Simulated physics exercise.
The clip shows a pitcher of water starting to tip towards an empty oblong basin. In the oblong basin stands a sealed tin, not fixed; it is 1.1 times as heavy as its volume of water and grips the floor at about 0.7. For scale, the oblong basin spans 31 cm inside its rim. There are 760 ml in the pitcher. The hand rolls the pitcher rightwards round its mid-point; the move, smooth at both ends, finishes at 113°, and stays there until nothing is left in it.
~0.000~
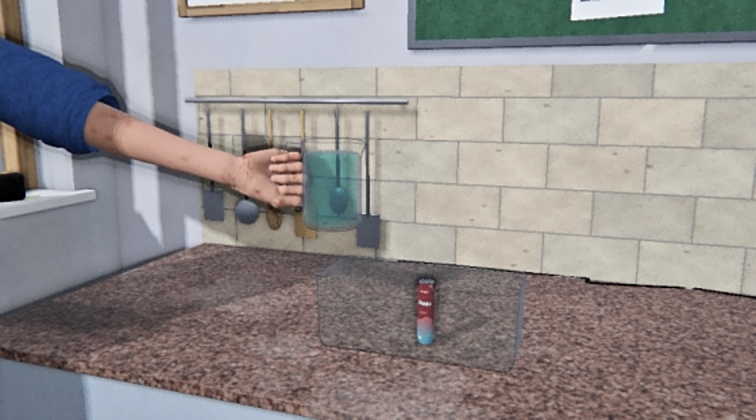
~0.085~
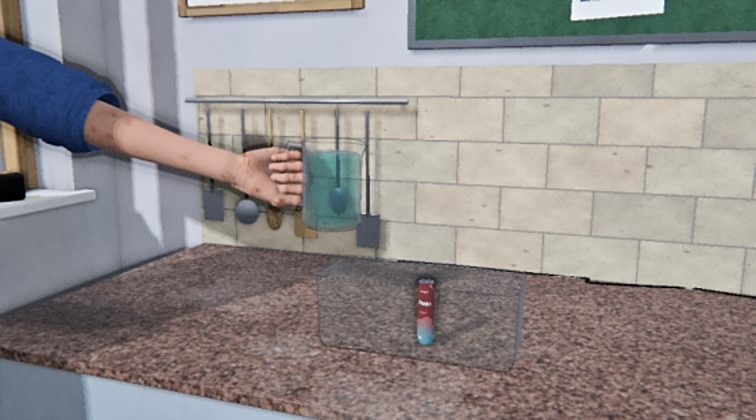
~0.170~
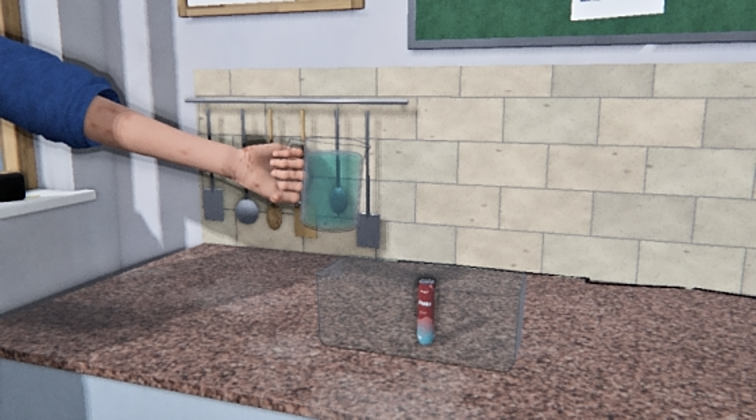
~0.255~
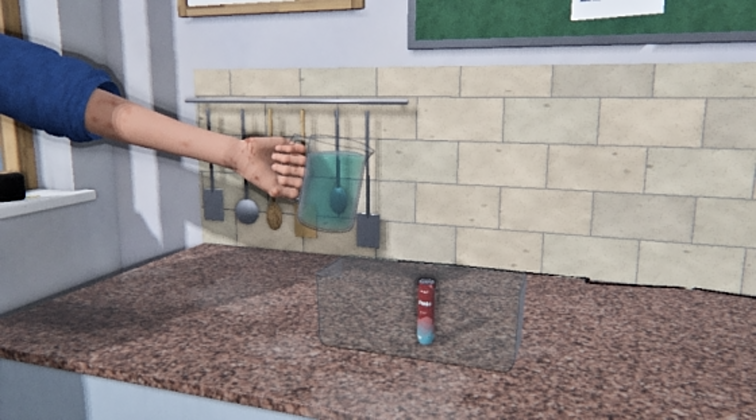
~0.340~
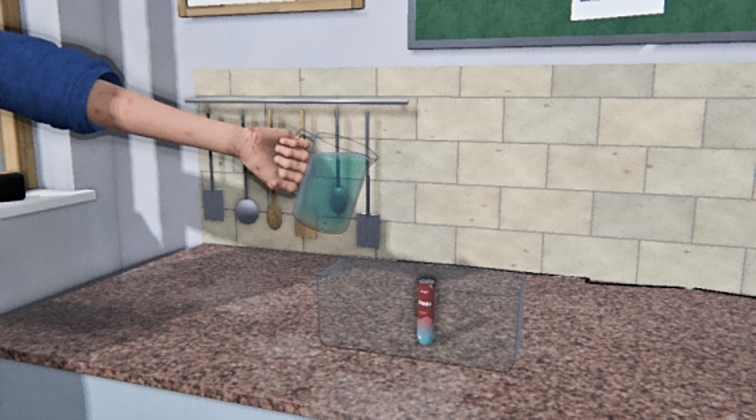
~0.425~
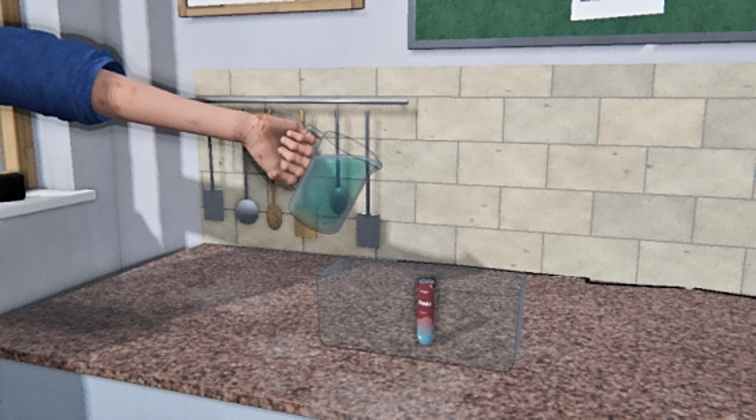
A hand held a clear pitcher of blue-green water above a countertop and slowly tilted it to the right, while a see-through oblong basin and a small red and blue tin stayed still below.
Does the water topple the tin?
The tin falls.
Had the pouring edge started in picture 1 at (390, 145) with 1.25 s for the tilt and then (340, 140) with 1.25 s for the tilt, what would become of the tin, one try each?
First it topples; then it keeps standing.
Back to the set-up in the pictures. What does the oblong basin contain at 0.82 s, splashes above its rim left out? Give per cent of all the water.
Some 12 per cent.
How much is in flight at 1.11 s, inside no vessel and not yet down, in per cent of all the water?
Near 14 in a hundred.
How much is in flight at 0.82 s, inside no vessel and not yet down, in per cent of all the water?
Some 16 per cent.
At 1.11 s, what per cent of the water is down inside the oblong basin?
About 66 per cent.
Then, 0.82 s in, the tilt is 83° and 71 per cent is still to pour; the tin stands where it began.
Then, 1.11 s in, the tilt is 110° and 19 per cent is still to pour; the tin leans 56°.
Then, 1.42 s in, the tilt is 113° and 1 per cent is still to pour; the tin lies on its side.
Then, 1.75 s in, the tilt is 113° and 0 per cent is still to pour; the tin lies on its side.
Finally, the tin lies on its side.
